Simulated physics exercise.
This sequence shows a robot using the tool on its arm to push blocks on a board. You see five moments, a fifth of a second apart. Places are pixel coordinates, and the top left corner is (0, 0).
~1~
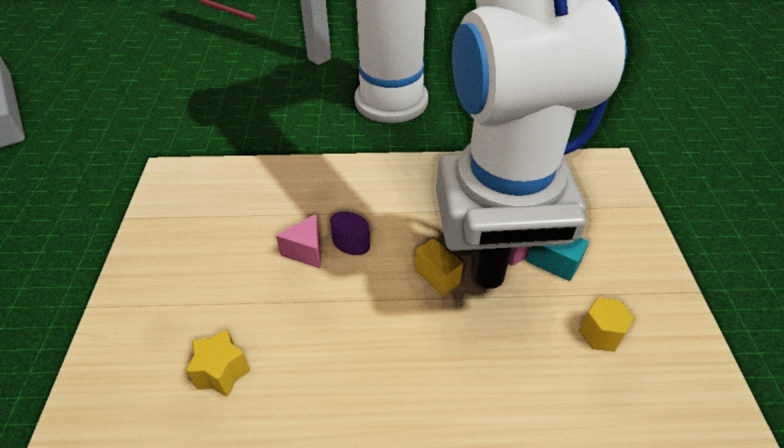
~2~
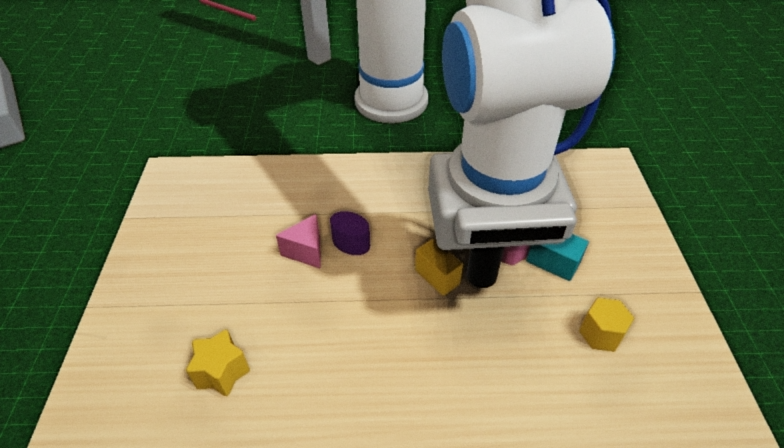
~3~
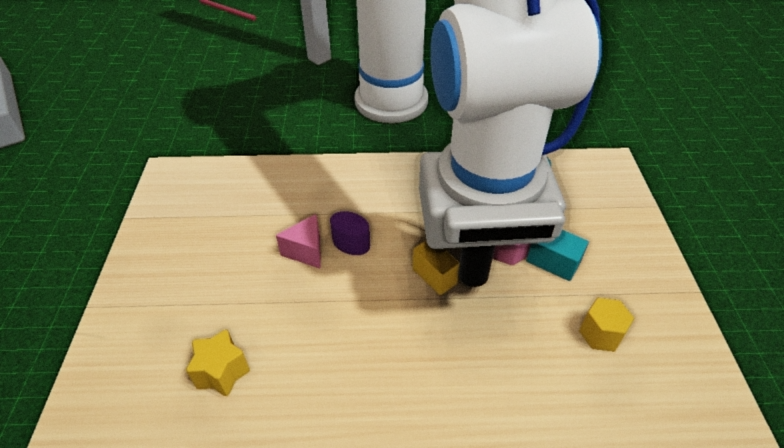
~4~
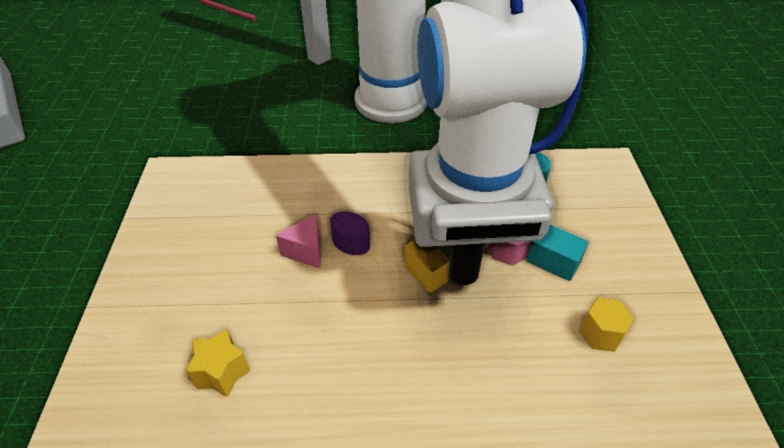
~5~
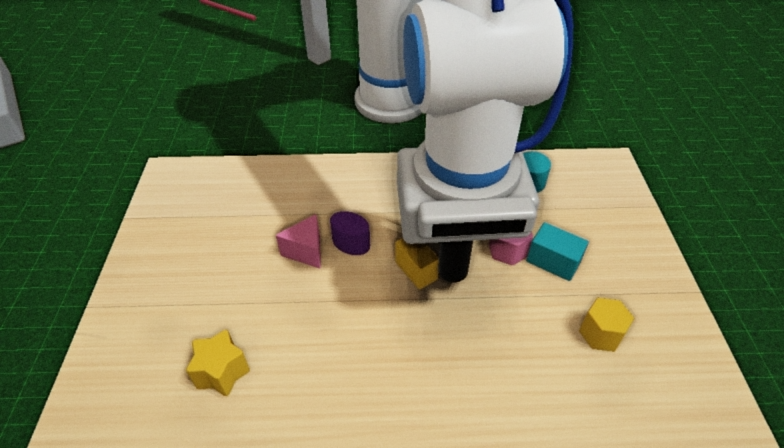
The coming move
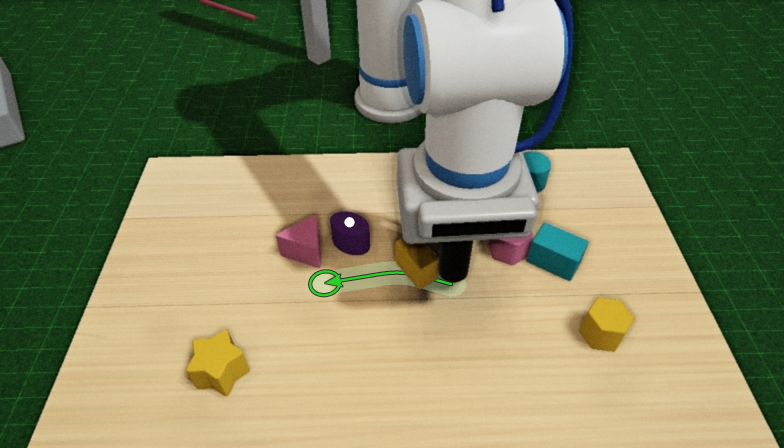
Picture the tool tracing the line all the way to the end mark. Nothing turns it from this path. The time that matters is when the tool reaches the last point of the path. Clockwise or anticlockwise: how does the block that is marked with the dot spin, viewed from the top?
Seen from above, its turn is counter-clockwise.
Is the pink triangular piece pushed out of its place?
It seems not.
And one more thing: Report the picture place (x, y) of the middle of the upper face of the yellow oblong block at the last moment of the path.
It ends at (365, 236).
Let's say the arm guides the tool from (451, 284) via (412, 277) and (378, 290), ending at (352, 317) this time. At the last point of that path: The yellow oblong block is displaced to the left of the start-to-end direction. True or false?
False.
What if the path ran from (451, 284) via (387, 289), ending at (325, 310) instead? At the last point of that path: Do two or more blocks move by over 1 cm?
I expect not.
Drawn move, from (451, 284) by way of (389, 273) to (325, 283); the dot is on the purple oval.
What follows on the original path. One third of the way, tool (410, 260); purple oval (346, 220); yellow oblong block (381, 234), turned 25° clockwise.
Two thirds of the way, tool (366, 263); purple oval (344, 217), turned 20° anticlockwise; yellow oblong block (367, 234), turned 105° clockwise.
At the end, tool (323, 270); pink triangular piece still; purple oval (344, 217), turned 25° anticlockwise; yellow oblong block (365, 236), turned 120° clockwise.
